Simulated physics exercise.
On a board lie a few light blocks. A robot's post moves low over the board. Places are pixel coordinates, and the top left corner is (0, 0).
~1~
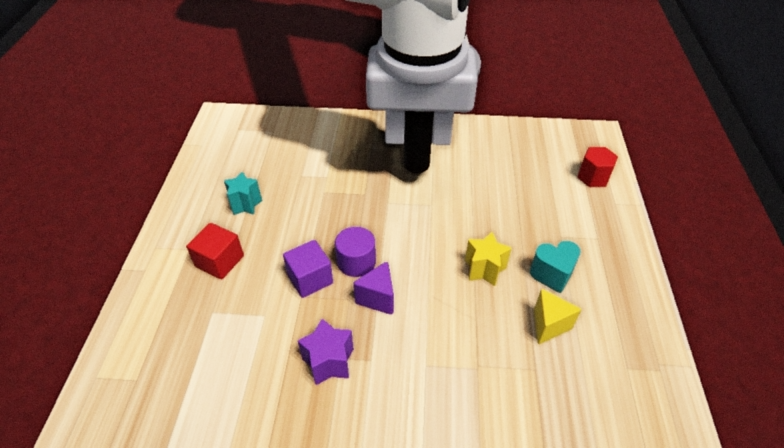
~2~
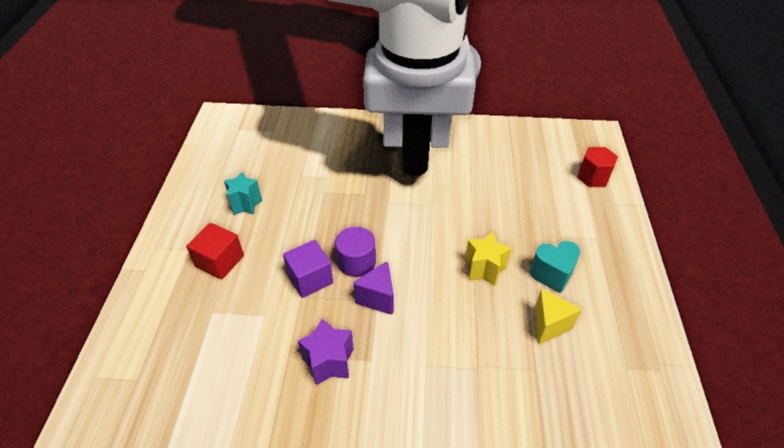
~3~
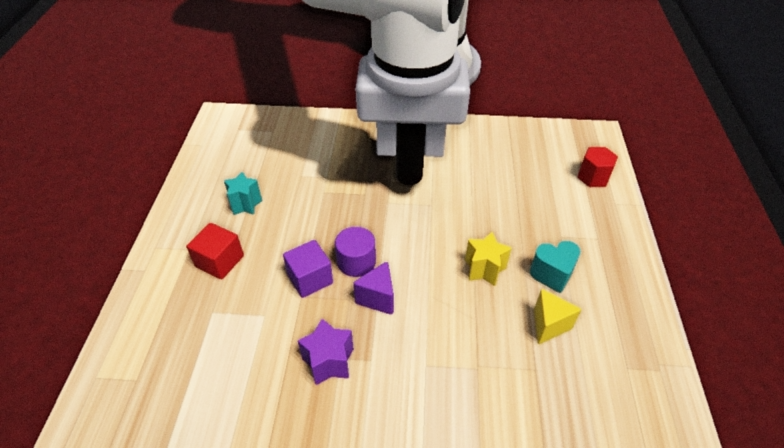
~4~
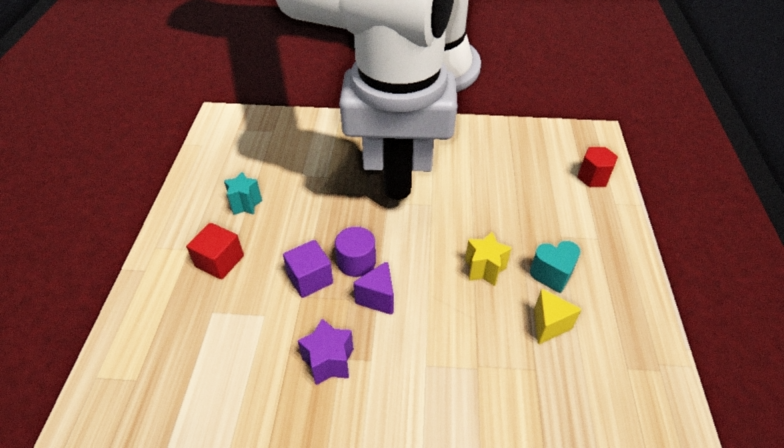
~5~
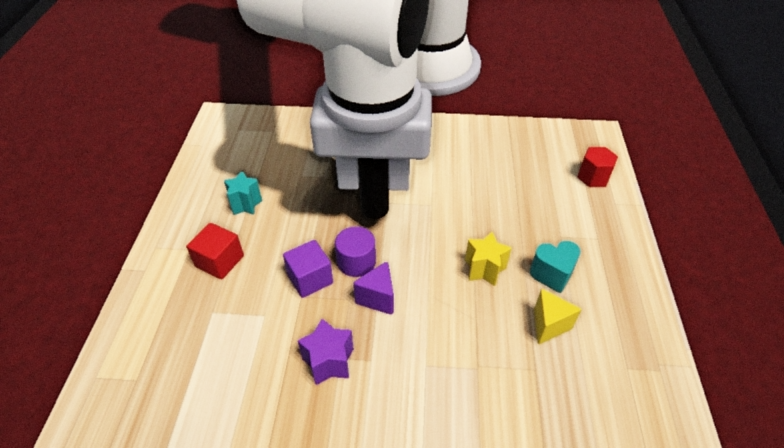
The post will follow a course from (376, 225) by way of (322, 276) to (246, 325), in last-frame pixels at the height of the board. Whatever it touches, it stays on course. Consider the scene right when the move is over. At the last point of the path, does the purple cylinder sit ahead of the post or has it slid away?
I'm fairly sure the purple cylinder slides away from the front of the post at some point.
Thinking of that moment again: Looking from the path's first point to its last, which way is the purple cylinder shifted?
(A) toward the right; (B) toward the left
It's B.
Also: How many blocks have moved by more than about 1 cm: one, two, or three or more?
There will be two blocks that move more than 1 cm.
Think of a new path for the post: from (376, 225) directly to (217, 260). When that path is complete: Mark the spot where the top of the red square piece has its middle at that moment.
Near (166, 249).
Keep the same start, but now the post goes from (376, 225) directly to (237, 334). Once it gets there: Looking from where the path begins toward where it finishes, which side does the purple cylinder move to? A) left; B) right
Correct choice: A.
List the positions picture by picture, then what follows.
The first picture shows tip of the post (417, 165), middles of tops, purple square piece (306, 257), purple cylinder (355, 241), purple three-sided block (378, 279).
The second picture shows post (415, 168), nothing pushed.
The third picture shows post (410, 176), nothing pushed.
The fourth picture shows post (398, 190), nothing pushed.
The fifth picture shows post (375, 209), purple square piece (306, 257), purple cylinder (355, 241), purple three-sided block (378, 279).
On the path given first. One third of the way, post (343, 245); purple square piece (301, 263), turned 30° clockwise; purple cylinder (341, 268).
Two thirds of the way, post (294, 277); purple square piece (254, 290), turned 40° clockwise; purple cylinder (330, 285).
At the end, post (241, 310); purple square piece (194, 320), turned 55° clockwise; purple cylinder (330, 285); purple three-sided block unmoved.
